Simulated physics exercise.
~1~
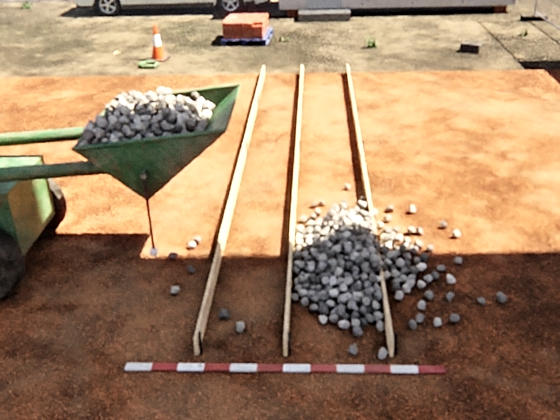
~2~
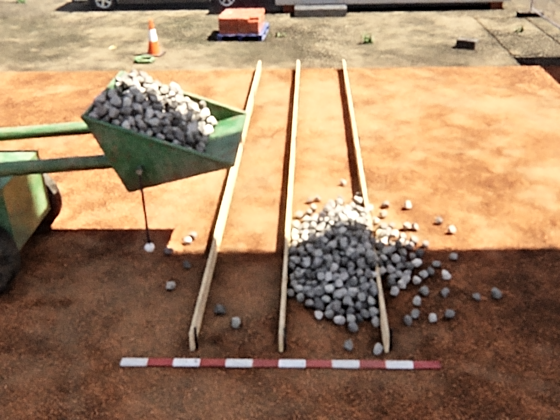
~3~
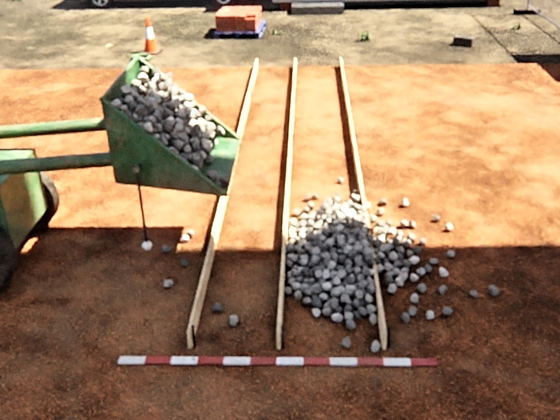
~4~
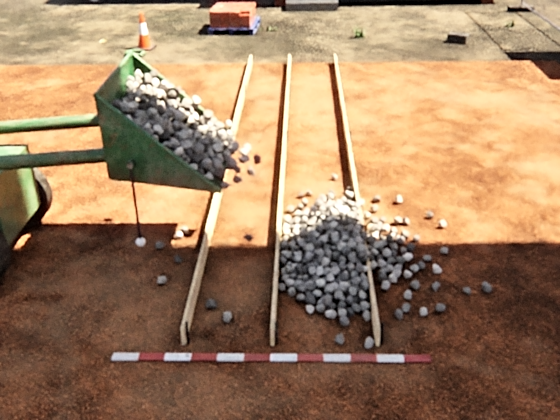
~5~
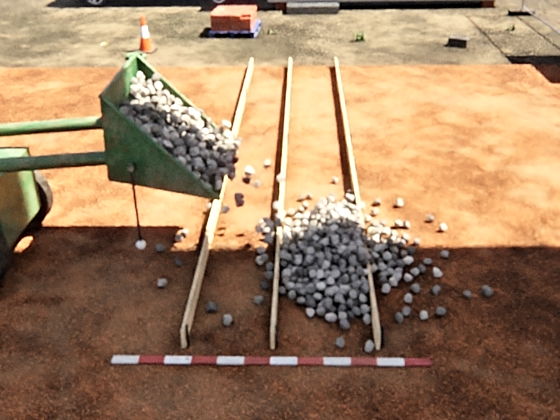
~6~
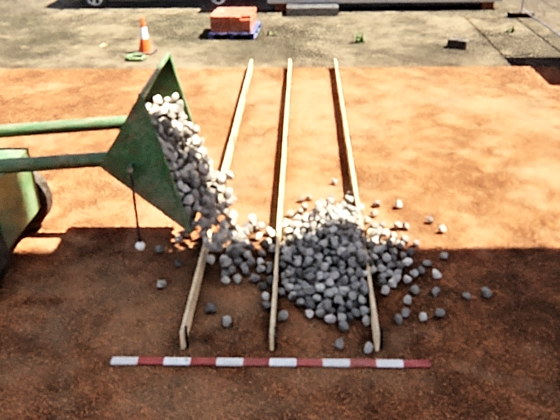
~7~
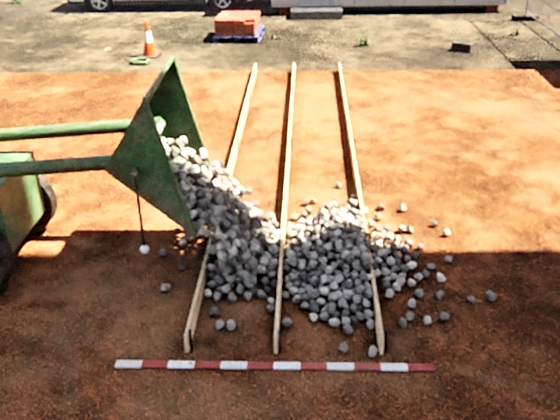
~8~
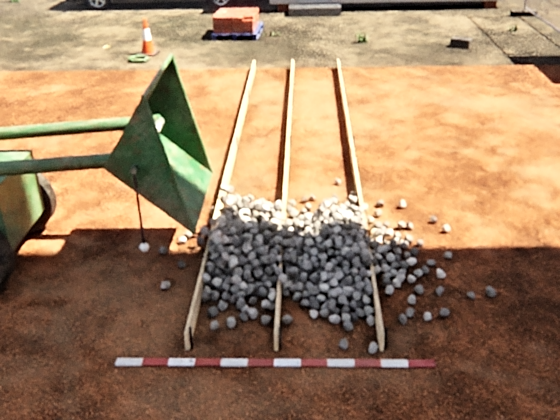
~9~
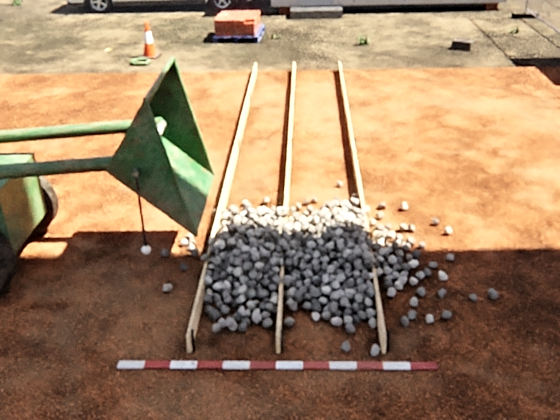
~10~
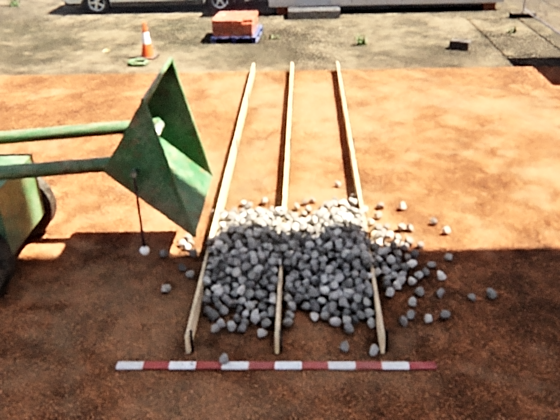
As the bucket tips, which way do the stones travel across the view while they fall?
They move to the right, sliding out of the bucket and down toward the earlier pile.
